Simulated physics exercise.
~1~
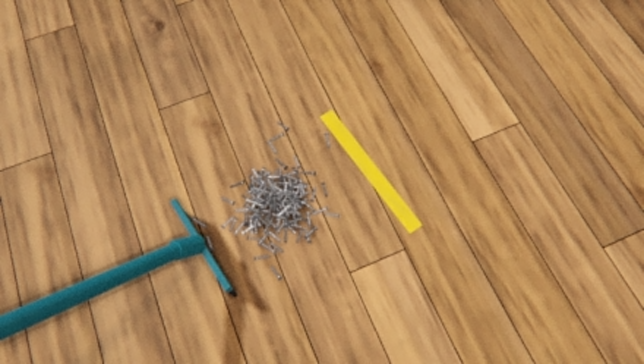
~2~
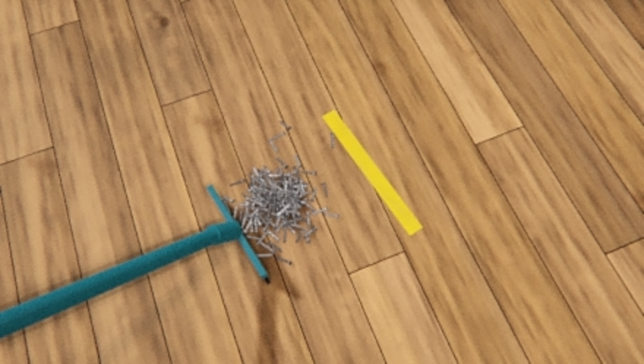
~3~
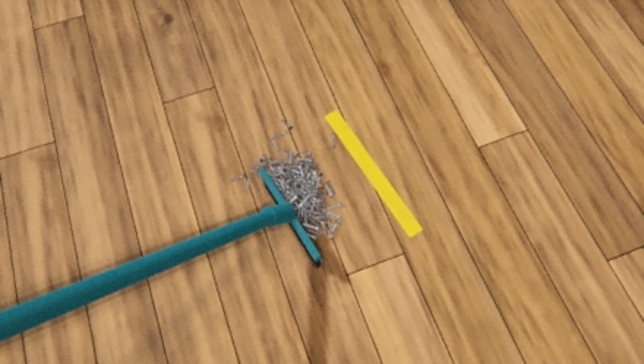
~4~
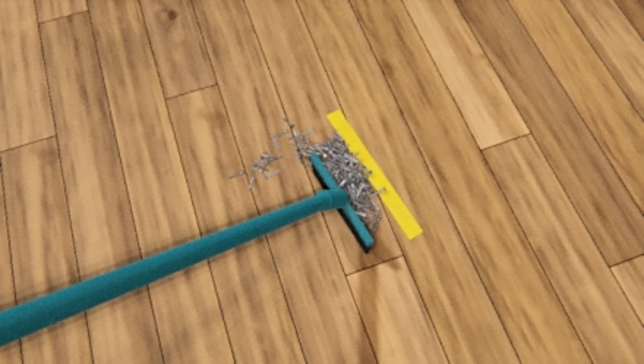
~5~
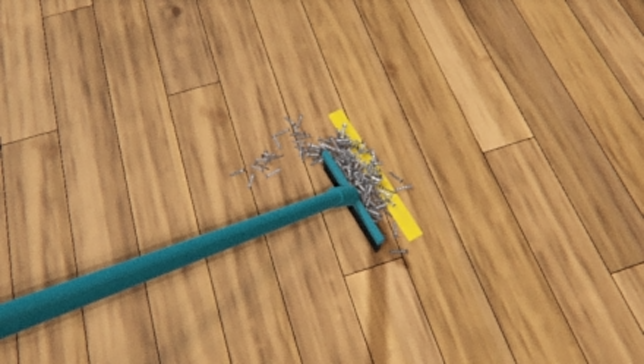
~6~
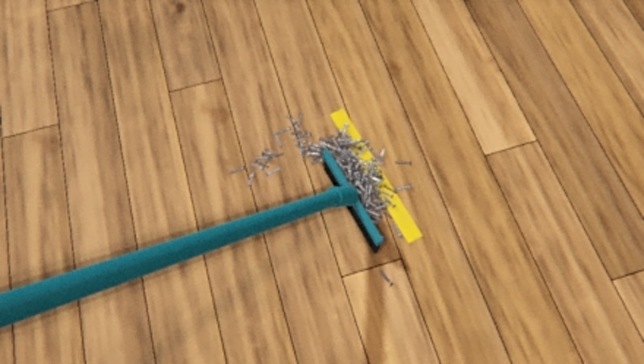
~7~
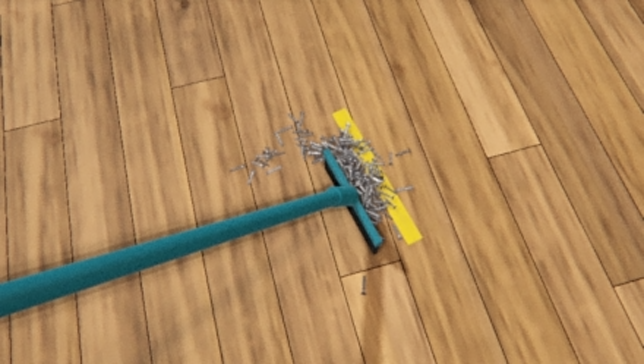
A teal squeegee pushes a pile of gray screws rightward onto a yellow strip and stops.
